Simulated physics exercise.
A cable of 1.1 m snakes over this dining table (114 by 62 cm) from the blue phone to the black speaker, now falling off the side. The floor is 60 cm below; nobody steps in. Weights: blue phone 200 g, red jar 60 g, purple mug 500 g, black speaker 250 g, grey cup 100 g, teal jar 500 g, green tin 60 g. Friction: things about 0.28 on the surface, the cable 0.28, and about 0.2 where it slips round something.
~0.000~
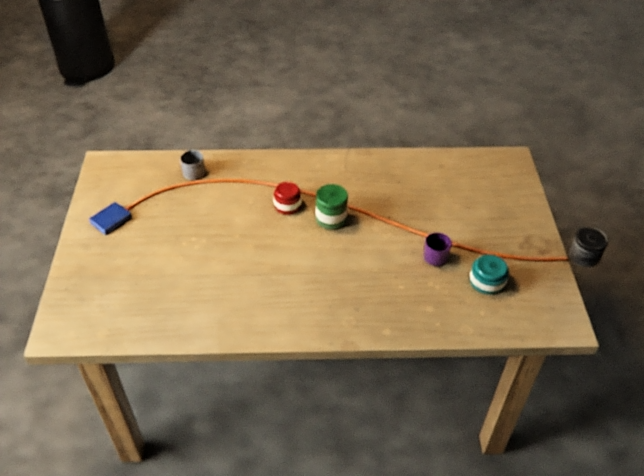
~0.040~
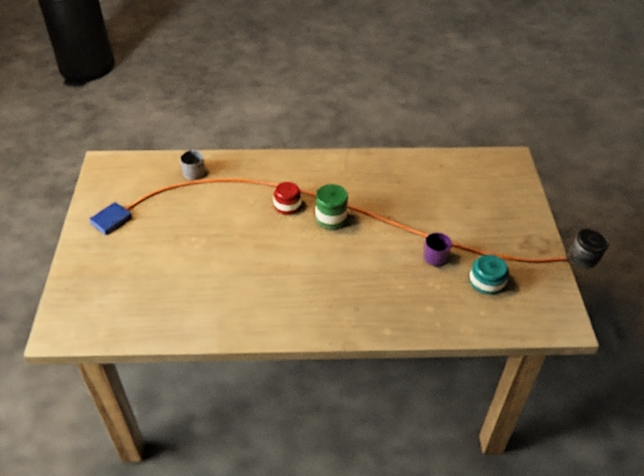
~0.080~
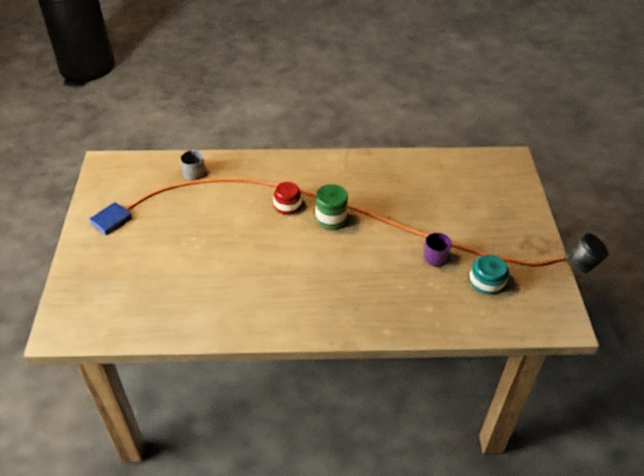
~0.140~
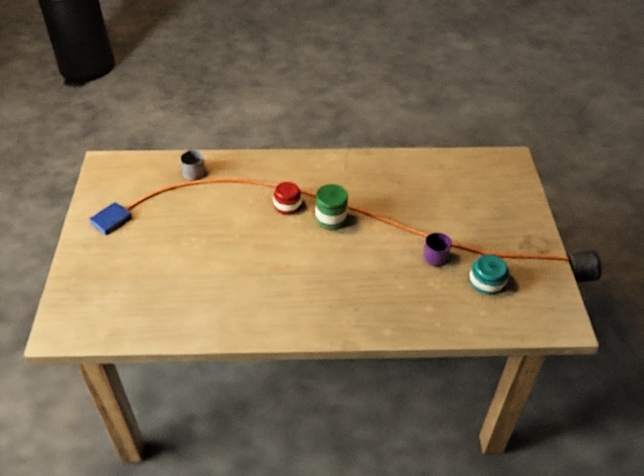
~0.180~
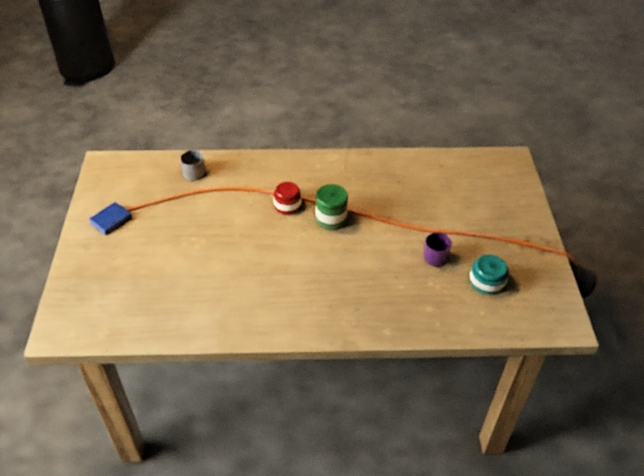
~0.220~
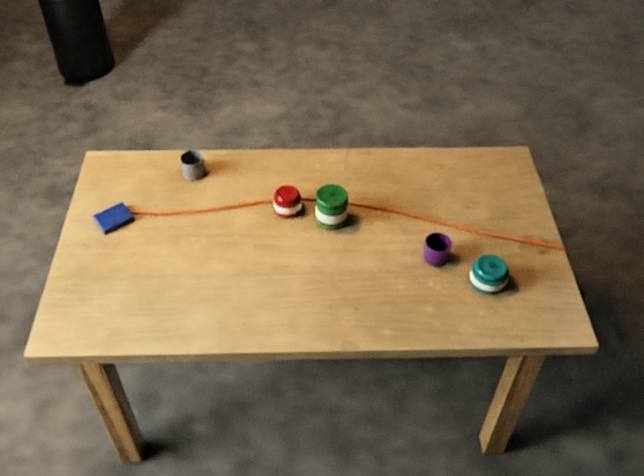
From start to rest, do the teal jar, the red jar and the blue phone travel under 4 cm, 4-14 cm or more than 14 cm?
Result: Teal jar hardly moves, red jar reaches the top band, blue phone reaches the top band.
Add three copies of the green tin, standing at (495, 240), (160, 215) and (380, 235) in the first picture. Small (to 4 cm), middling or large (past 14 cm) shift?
In turn: Middling, middling, small.
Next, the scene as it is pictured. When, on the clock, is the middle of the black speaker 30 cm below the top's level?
About: 0.44 s.
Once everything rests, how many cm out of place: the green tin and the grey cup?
Green tin 8 cm, grey cup 0 cm.
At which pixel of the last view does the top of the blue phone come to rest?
At about (405, 213).
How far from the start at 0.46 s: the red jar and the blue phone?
About: Red jar 15 cm, blue phone 20 cm.
At 0.5 s, the cable's tail end at (214, 221); blue phone 20 cm off its start, red jar 17 cm off its start, black speaker over the edge.
At 0.7 s, the cable's tail end at (338, 212); blue phone 49 cm off its start, red jar 19 cm off its start, black speaker over the edge.
At 1.0 s, the cable's tail end at (408, 214); blue phone 65 cm off its start at (392, 213), red jar 19 cm off its start at (295, 251), black speaker over the edge.
At 1.2 s, the cable's tail end at (421, 214); blue phone 68 cm off its start, red jar 19 cm off its start, black speaker over the edge.
At 2.4 s, the cable's tail end at (421, 214); blue phone 68 cm off its start at (405, 213), red jar 19 cm off its start at (294, 251), teal jar 0 cm off its start at (492, 266), black speaker over the edge.
